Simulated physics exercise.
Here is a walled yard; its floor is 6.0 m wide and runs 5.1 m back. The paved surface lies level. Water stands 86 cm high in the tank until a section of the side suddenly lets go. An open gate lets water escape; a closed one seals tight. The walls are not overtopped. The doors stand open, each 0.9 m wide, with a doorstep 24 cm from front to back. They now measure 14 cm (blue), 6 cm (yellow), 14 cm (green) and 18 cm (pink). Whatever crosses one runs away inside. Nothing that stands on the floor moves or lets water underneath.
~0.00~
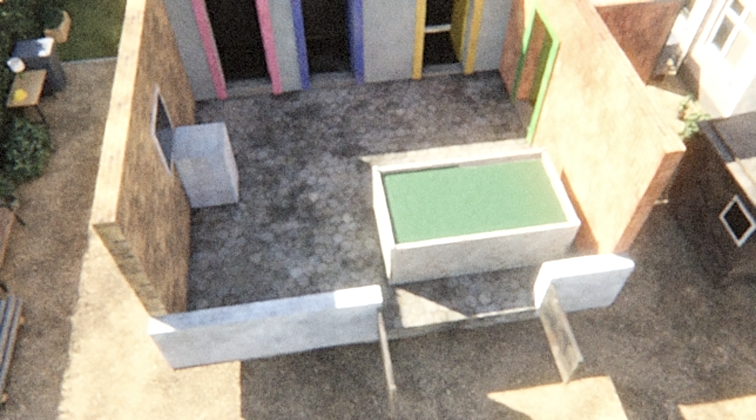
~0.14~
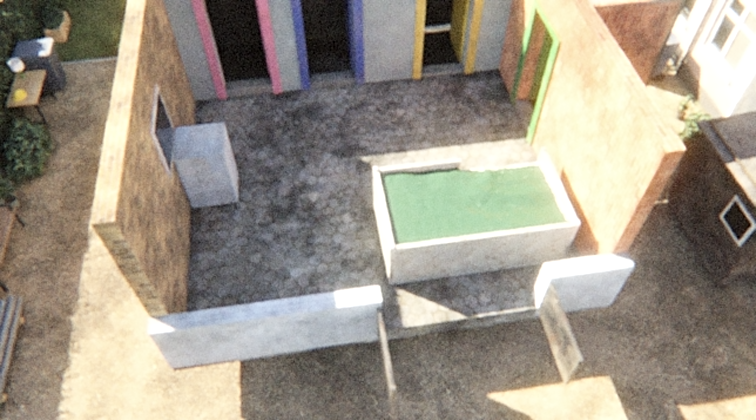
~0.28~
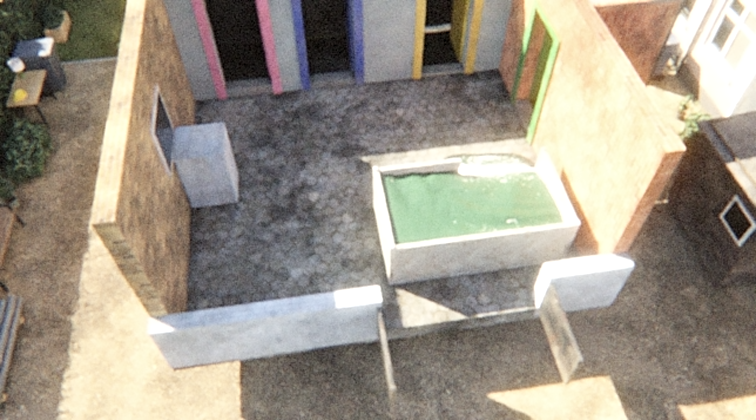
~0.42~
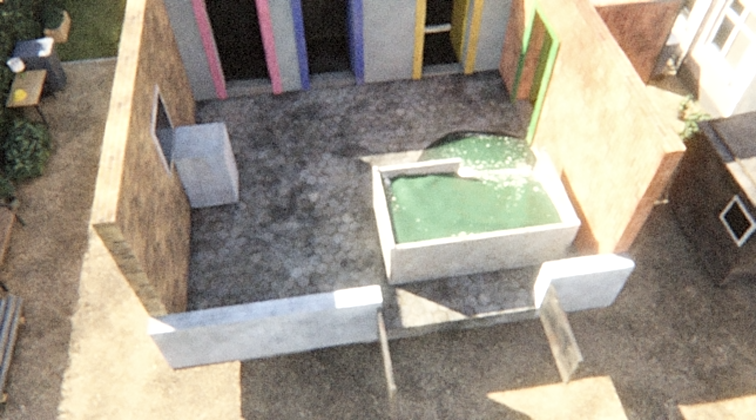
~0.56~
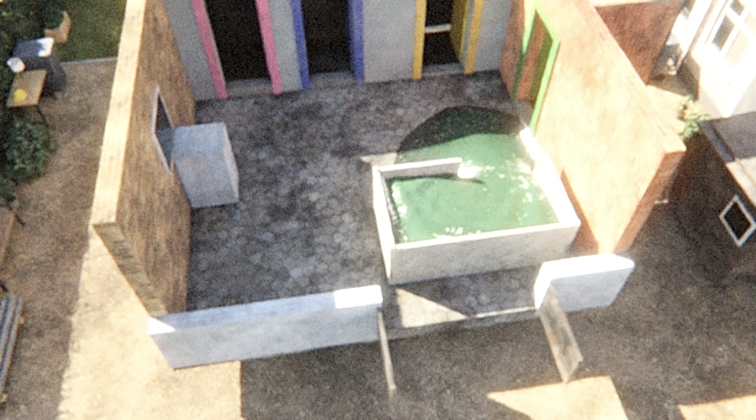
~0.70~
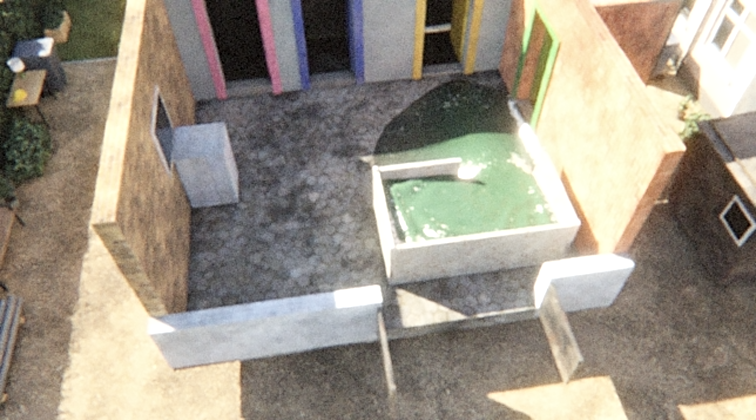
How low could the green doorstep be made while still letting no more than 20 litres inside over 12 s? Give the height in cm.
About 22 cm.
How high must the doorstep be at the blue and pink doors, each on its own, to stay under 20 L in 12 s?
About 9.0 cm at blue and 14.0 cm at pink.
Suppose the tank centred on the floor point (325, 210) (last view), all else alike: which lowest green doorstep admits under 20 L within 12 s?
Then roughly 12.0 cm.
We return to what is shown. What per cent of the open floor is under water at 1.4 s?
Some 35 per cent of it.
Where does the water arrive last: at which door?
It is the pink one.
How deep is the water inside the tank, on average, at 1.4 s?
Some 51 cm.
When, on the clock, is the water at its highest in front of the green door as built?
Around 1.2 s.
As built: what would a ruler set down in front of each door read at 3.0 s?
Depths in cm: Blue 14, yellow 31, green 18, pink 6.
After 1.4 s water covers 35 % of the floor, deepest (64 cm) near (497, 70); 26 cm at the green door, 13 litres in over its 14 cm doorstep.
After 3.0 s water covers 50 % of the floor, deepest (36 cm) near (427, 78); 18 cm at the green door, 60 litres in over its 14 cm doorstep.
After 12.0 s water covers 100 % of the floor, deepest (16 cm) near (186, 343); 7 cm at the green door, 80 litres in over its 14 cm doorstep.
At the green door as built, the water arrived by 0.6 s and peaked near 27 cm at 1.2 s.
Run again over the same 12 s with other heights there, 32 litres in over 20 cm, 6 litres over 26.5 cm. The limit of 20 litres is kept from about 22 cm up.
